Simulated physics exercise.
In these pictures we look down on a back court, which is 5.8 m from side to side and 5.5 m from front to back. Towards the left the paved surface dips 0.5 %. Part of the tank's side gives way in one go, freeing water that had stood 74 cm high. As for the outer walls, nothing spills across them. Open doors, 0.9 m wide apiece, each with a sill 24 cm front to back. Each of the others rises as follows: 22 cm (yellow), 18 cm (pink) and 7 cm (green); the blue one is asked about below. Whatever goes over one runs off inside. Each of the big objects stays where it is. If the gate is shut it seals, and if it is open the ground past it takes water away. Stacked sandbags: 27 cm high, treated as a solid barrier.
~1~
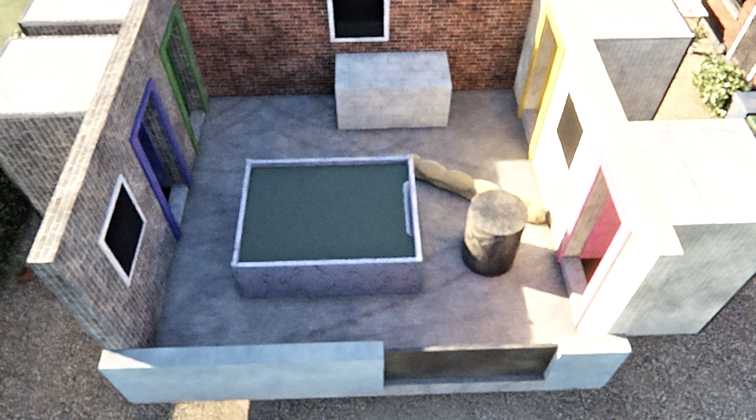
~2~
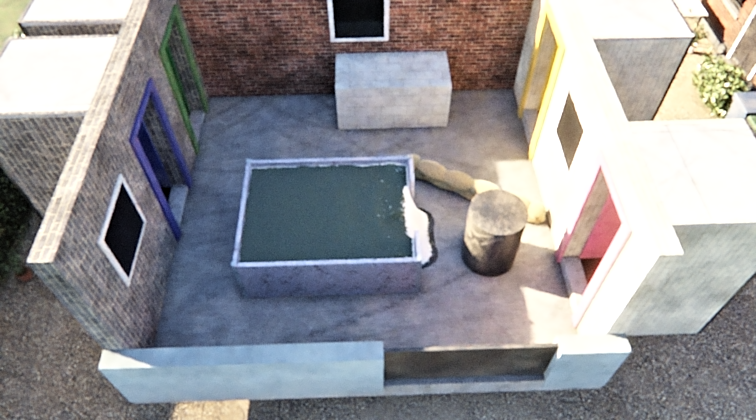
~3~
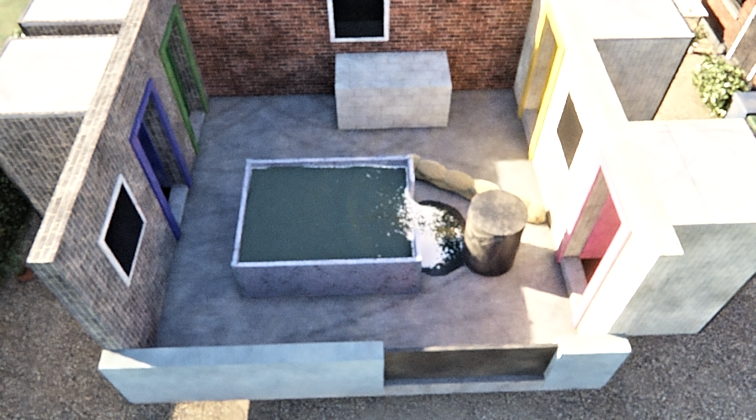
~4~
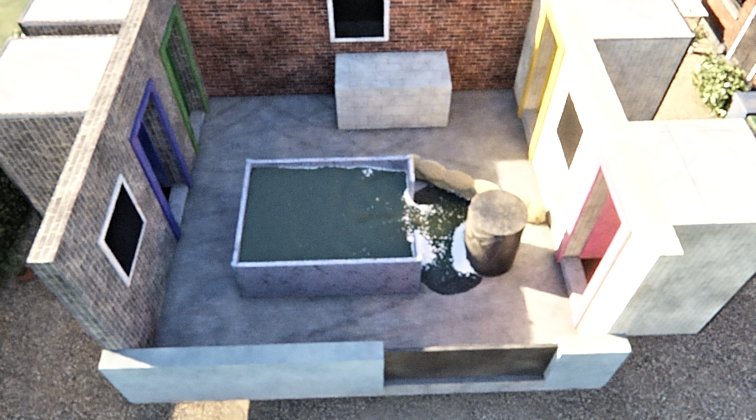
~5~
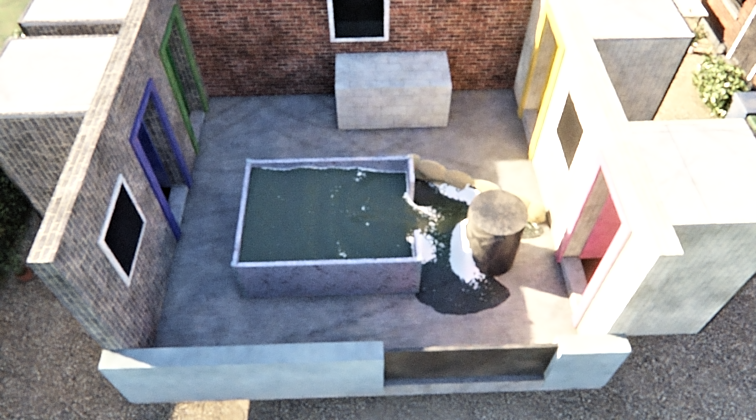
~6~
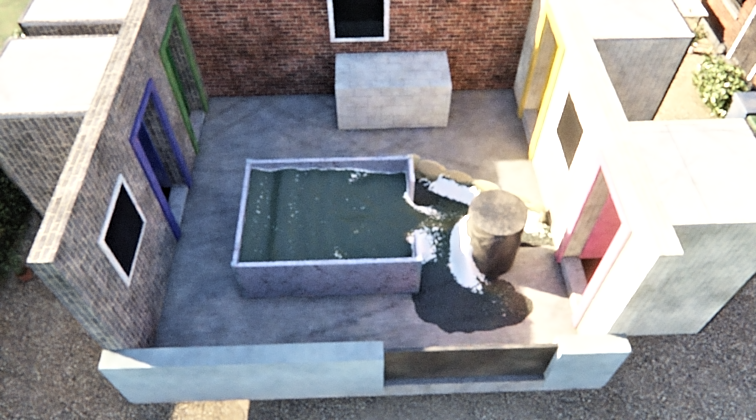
Dark green water bursts through the right side of a pale rectangular tank in a walled grey courtyard, seen from above by a still camera. Brick walls, purple and green doorways at left, yellow and red ones at right, surround the tank, sandbags and a round stone block. Foaming white, the water spreads rightward, strikes the block and sandbags, and wraps around the block toward the front.
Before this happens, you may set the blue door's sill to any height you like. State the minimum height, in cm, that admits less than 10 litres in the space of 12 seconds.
6.5 cm, roughly.
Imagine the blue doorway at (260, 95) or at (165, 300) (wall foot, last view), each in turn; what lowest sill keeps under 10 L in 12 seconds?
17 and 22 cm.
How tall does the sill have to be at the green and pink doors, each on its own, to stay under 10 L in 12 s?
Roughly 17 cm for the green door and roughly 19 cm for the pink door.
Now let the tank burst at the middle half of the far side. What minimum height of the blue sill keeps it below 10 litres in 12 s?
With that break, close to 5.0 cm.
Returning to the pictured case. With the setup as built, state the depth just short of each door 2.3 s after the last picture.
Blue door 0 cm, yellow door 7 cm, pink door 15 cm, green door 0 cm.
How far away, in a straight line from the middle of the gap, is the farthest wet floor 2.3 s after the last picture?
4.0 m.
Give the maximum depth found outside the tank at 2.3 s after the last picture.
39 cm.
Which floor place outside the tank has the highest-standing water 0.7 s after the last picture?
At about pixel (476, 204).
Then, 0.7 s after the last picture water covers 30 % of the floor, deepest (52 cm) near (476, 204); it has not reached the blue door.
Then, 2.3 s after the last picture water covers 60 % of the floor, deepest (39 cm) near (476, 204); it has not reached the blue door.
Then, 11.3 s after the last picture water covers 95 % of the floor, deepest (19 cm) near (204, 120); 8 cm at the blue door, 0 litres in over its 10 cm sill.
At the blue door as built, the water peaked near 9 cm, 7.9 s after the last picture.
Run again over the same 12 s with other heights there, 22 litres in over 5 cm, 3 litres over 8 cm. The limit of 10 litres is kept from about 6.5 cm up.
